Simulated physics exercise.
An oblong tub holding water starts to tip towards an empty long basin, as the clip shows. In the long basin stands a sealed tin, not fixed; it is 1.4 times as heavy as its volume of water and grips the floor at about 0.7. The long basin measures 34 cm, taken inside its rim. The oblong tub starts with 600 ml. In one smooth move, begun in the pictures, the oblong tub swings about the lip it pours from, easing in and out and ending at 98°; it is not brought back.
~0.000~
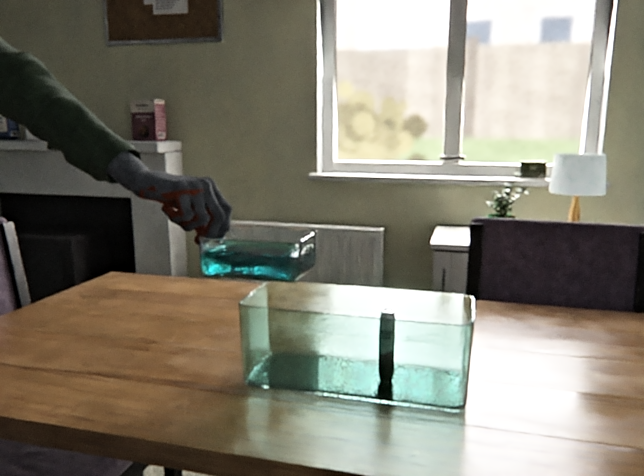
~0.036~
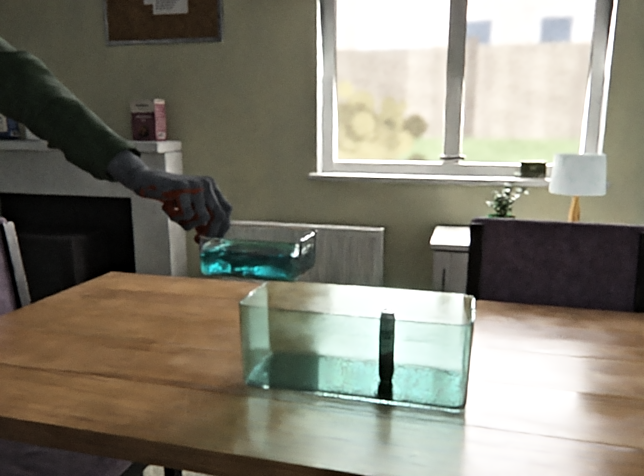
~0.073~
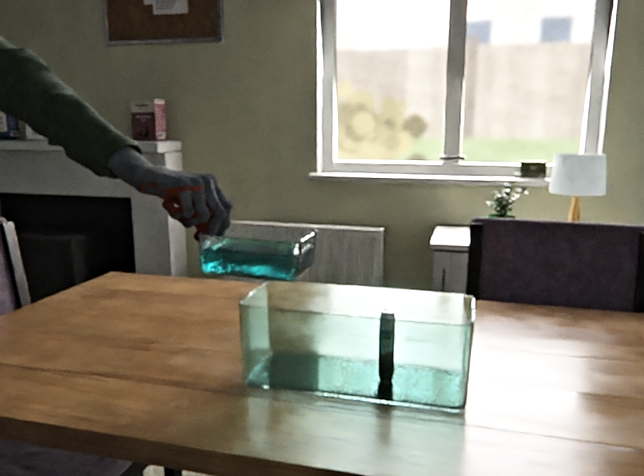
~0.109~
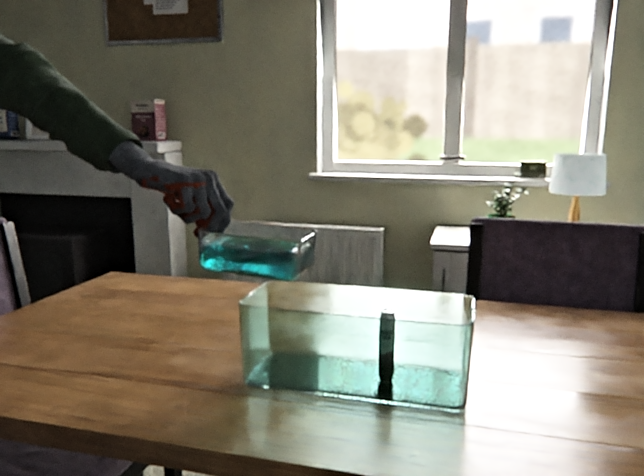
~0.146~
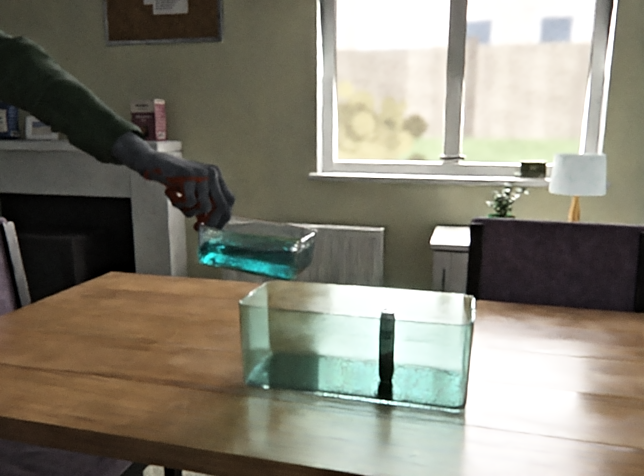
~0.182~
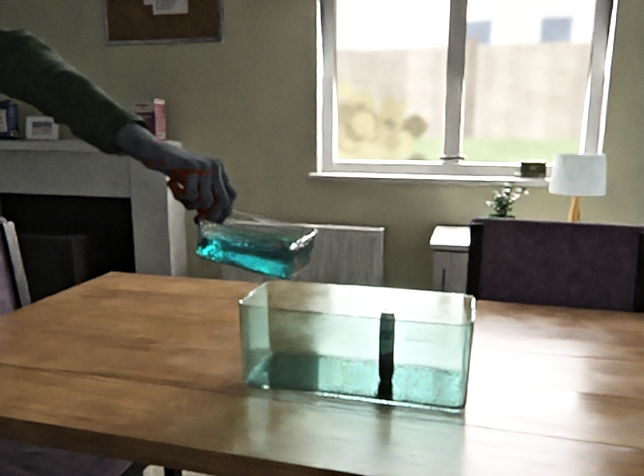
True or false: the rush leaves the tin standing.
False.
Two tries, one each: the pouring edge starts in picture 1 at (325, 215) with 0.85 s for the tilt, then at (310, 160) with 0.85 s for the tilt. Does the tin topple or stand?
First it stays up; then it stays up.
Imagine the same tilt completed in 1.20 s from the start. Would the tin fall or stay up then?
In that case the tin stays vertical.
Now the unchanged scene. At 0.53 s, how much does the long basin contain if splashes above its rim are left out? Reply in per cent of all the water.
Some 6 per cent.
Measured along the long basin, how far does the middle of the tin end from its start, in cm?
Looks like roughly 6.0 cm in total.
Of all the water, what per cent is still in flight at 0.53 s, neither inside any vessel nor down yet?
Near 44 per cent of it all.
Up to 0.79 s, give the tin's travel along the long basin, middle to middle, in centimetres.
Some 1 cm.
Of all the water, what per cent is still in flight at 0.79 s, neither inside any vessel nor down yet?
Close to 8 per cent.
After 0.53 s the tilt is 68° and 50 per cent is still to pour; the tin stands where it began.
After 0.79 s the tilt is 97° and 9 per cent is still to pour; the tin leans 7°.
After 1.06 s the tilt is 98° and 1 per cent is still to pour; the tin leans 37°.
After 1.35 s the tilt is 98° and 0 per cent is still to pour; the tin lies on its side.
In the end the tin lies on its side.
